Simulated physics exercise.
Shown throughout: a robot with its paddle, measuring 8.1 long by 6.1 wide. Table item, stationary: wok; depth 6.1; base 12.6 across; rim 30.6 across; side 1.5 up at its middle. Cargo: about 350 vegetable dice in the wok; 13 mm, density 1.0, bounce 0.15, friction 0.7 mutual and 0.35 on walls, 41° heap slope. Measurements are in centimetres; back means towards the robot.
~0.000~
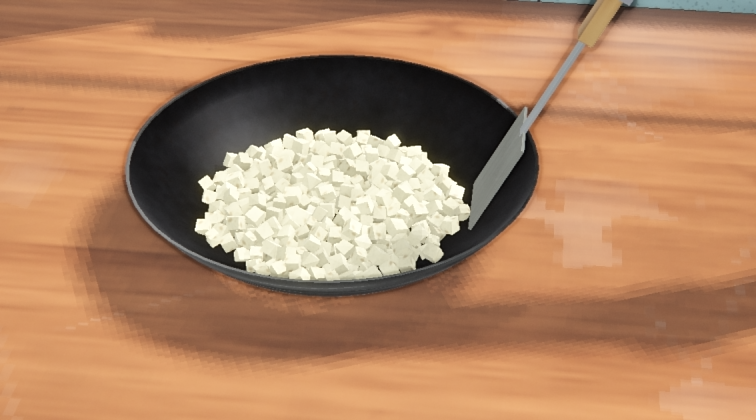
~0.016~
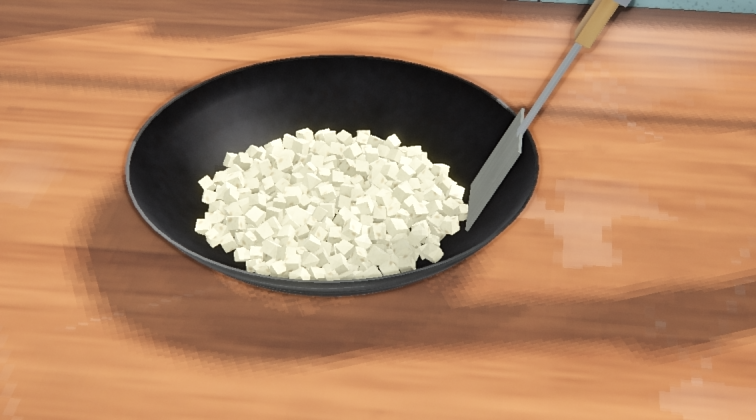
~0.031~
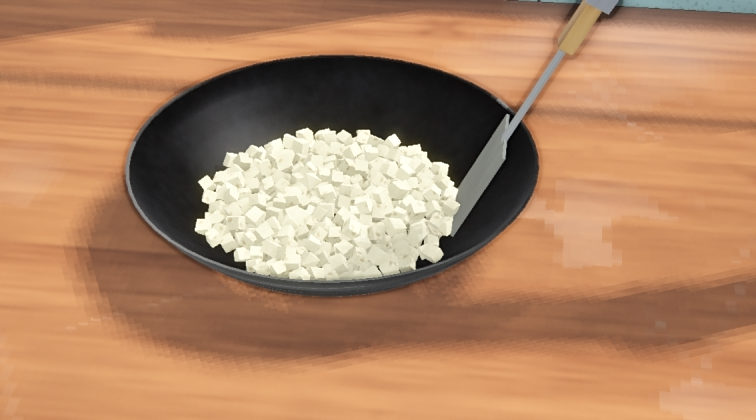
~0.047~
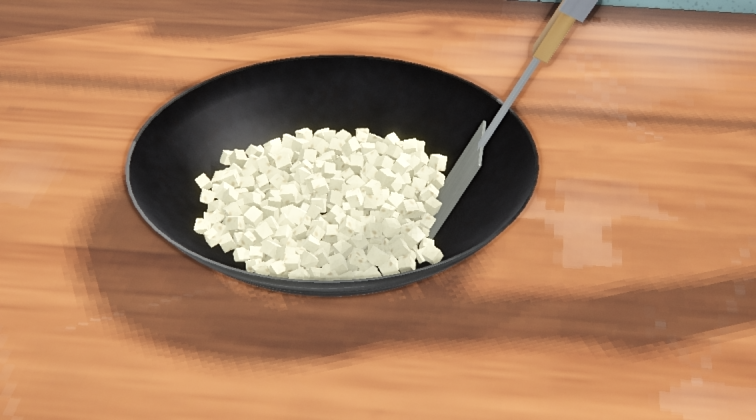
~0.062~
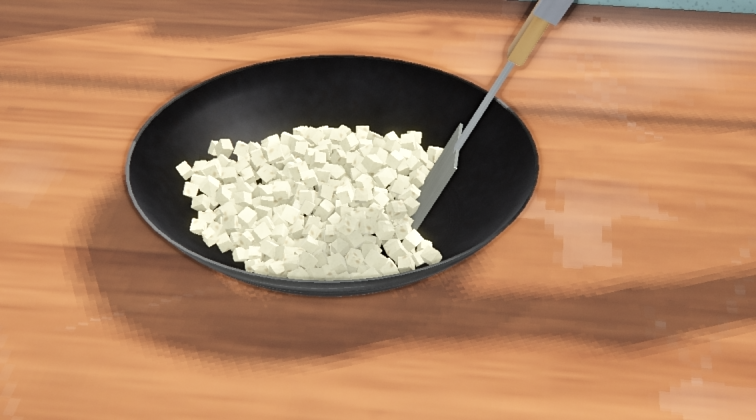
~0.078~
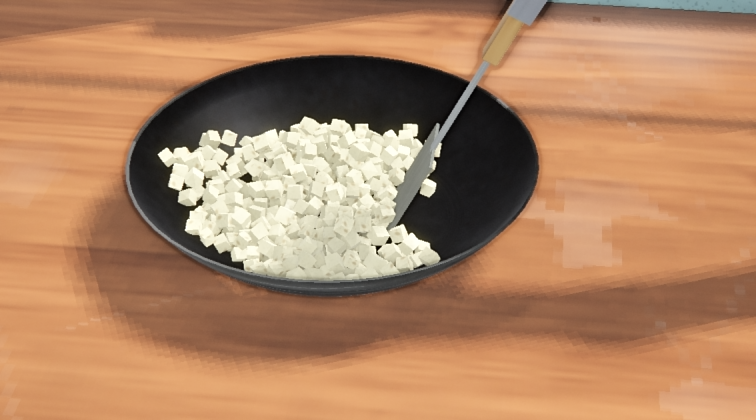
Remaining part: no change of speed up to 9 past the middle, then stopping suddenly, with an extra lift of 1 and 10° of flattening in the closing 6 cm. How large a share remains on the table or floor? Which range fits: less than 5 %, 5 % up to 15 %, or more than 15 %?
The range that fits is more than 15 %.
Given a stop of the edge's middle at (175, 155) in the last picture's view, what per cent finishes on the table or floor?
Something close to 35 in a hundred.
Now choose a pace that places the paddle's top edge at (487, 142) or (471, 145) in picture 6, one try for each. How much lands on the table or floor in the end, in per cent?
That comes to about 10 and about 10 percent, in that order.
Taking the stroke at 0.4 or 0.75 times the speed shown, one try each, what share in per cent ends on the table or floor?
Some 5 per cent, then some 15 per cent, on the table or floor.
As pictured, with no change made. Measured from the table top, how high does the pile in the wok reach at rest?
About 7.0 centimetres.
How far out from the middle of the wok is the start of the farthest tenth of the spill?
30 cm.
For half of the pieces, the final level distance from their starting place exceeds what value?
I'd guess close to 4 centimetres.
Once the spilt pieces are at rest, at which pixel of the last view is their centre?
In the last view, it's around (14, 203).
After 0.12 s, sloping 64°, highest piece 7 above the table; 354 in the wok.
After 0.16 s, sloping 61°, highest piece 9 above the table; 352 in the wok, 2 on the blade or in flight.
After 0.37 s, sloping 54°, highest piece 9 above the table; 272 in the wok, 57 on the table or floor, 25 on the blade or in flight.
After 1.42 s, sloping 54°, highest piece 7 above the table; 272 in the wok, 82 on the table or floor.
At rest, 272 in the wok, 82 on the table or floor. That is 23 % on the table or floor.
